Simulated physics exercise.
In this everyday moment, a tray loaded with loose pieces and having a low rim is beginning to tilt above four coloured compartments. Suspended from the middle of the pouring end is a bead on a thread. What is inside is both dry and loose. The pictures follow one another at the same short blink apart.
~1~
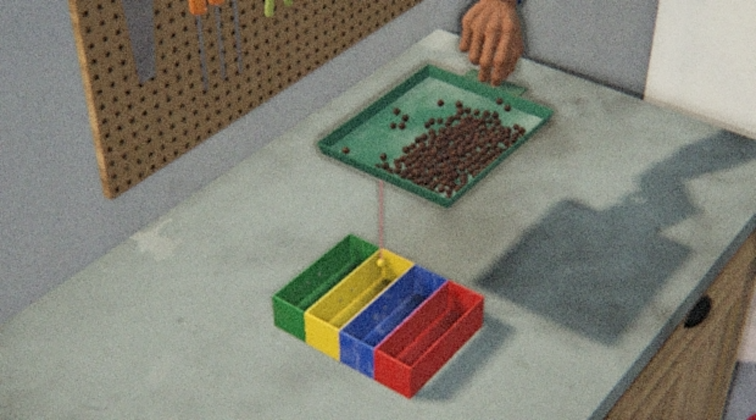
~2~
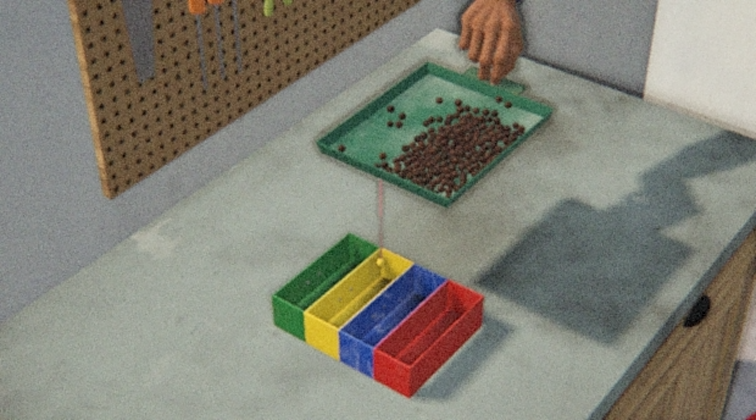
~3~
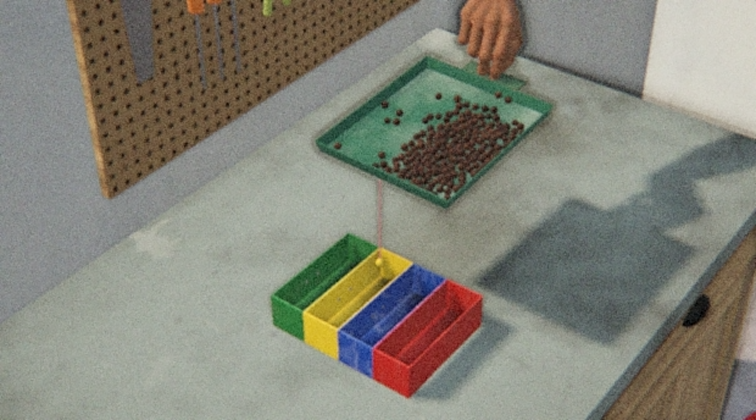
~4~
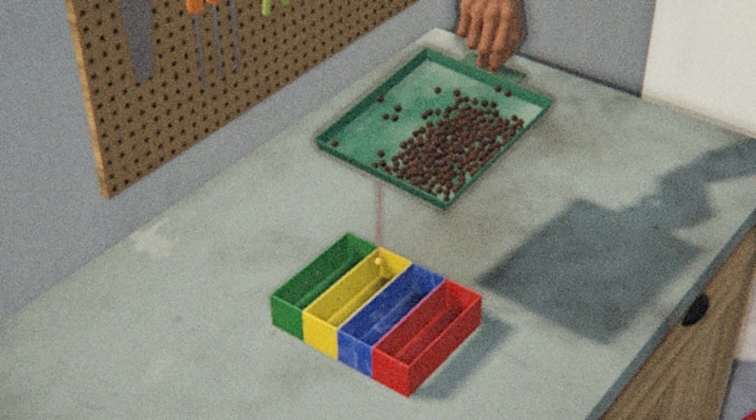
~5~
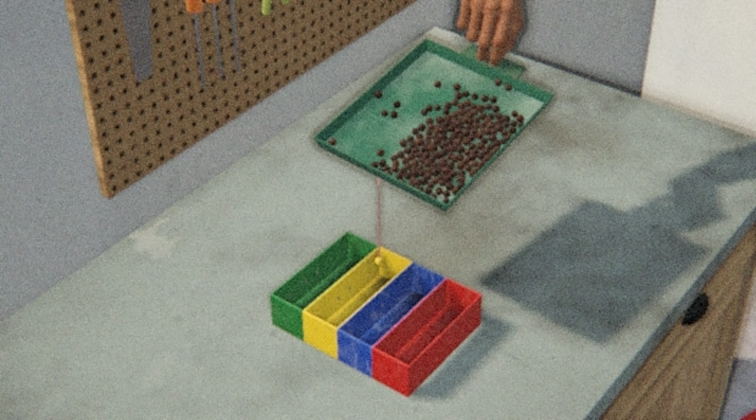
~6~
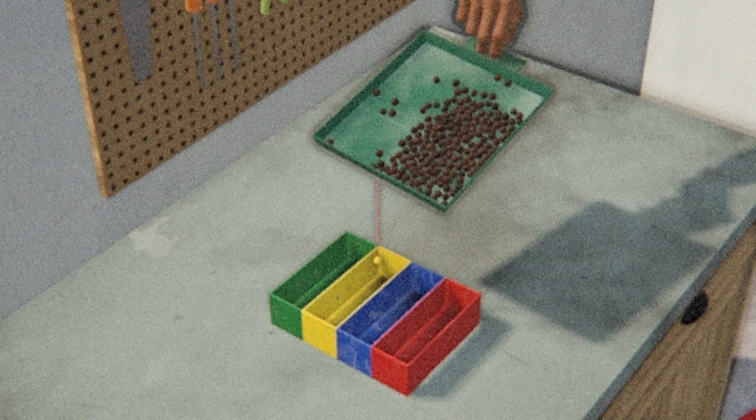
A green tray of small brown balls, gripped by a hand at its far end, slowly tilted a little toward its near right corner above green, yellow, blue and red compartments, its balls shifting only slightly.
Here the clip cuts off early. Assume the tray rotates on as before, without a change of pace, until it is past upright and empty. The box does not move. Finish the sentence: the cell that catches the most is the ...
... Red cell.
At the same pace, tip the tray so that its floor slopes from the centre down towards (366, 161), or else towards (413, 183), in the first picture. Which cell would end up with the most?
The first time it's that green cell, the second time it's the red cell.
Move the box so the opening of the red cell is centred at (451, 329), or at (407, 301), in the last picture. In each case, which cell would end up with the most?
The first placing favours the blue cell, while the second favours the red one.
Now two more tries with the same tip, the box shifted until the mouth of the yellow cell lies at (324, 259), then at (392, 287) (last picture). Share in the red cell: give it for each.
Roughly 0% the first time and 20% the second time.
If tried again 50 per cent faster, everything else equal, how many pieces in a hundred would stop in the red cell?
It would be some 70 in a hundred.
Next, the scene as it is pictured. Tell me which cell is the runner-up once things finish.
Second: Blue.
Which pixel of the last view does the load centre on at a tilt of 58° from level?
In the last view the centre sits at roughly (439, 180).
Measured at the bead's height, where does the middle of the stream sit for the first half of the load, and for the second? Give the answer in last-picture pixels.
I'd place the first part at (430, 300) and the rest at (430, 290).
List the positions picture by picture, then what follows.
In the first frame, corners of the pouring end near (322, 142) and (448, 197), level; middle of the load near (452, 149), chocolate balls; bead on its thread near (382, 263); green cell near (290, 316); yellow cell near (323, 334); blue cell near (357, 352); red cell near (393, 371).
In the second frame, corners of the pouring end near (321, 141) and (448, 197), level; middle of the load near (452, 148).
In the third frame, corners of the pouring end near (320, 140) and (447, 198), tipped barely, lowest at the right corner; middle of the load near (451, 147).
In the fourth frame, corners of the pouring end near (319, 138) and (446, 200), tipped a little, lowest at the right corner; middle of the load near (450, 144).
In the fifth frame, corners of the pouring end near (319, 137) and (446, 201), tipped a little, lowest at the right corner; middle of the load near (450, 142).
In the sixth frame, corners of the pouring end near (318, 135) and (445, 203), tipped a little, lowest at the right corner; middle of the load near (449, 140), a little on the move; green cell near (287, 314); yellow cell near (320, 332); blue cell near (354, 350); red cell near (390, 369).
Shortly afterwards, tray tipped steeply; the bulk on the tray; only a few in the red cell; only a few in the blue cell; a little falling or outside the box.
Next, tray tipped right over; only a few on the tray; near two thirds in the red cell; near a quarter in the blue cell; only a few in the yellow cell; a little falling or outside the box.
Some moments later, tray tipped past a quarter turn; near two thirds in the red cell; near a quarter in the blue cell; only a few in the yellow cell; a little falling or outside the box.
In the end, tray tipped past a quarter turn; near two thirds in the red cell; near a quarter in the blue cell; only a few in the yellow cell; none at all in the green cell; a little outside the box.
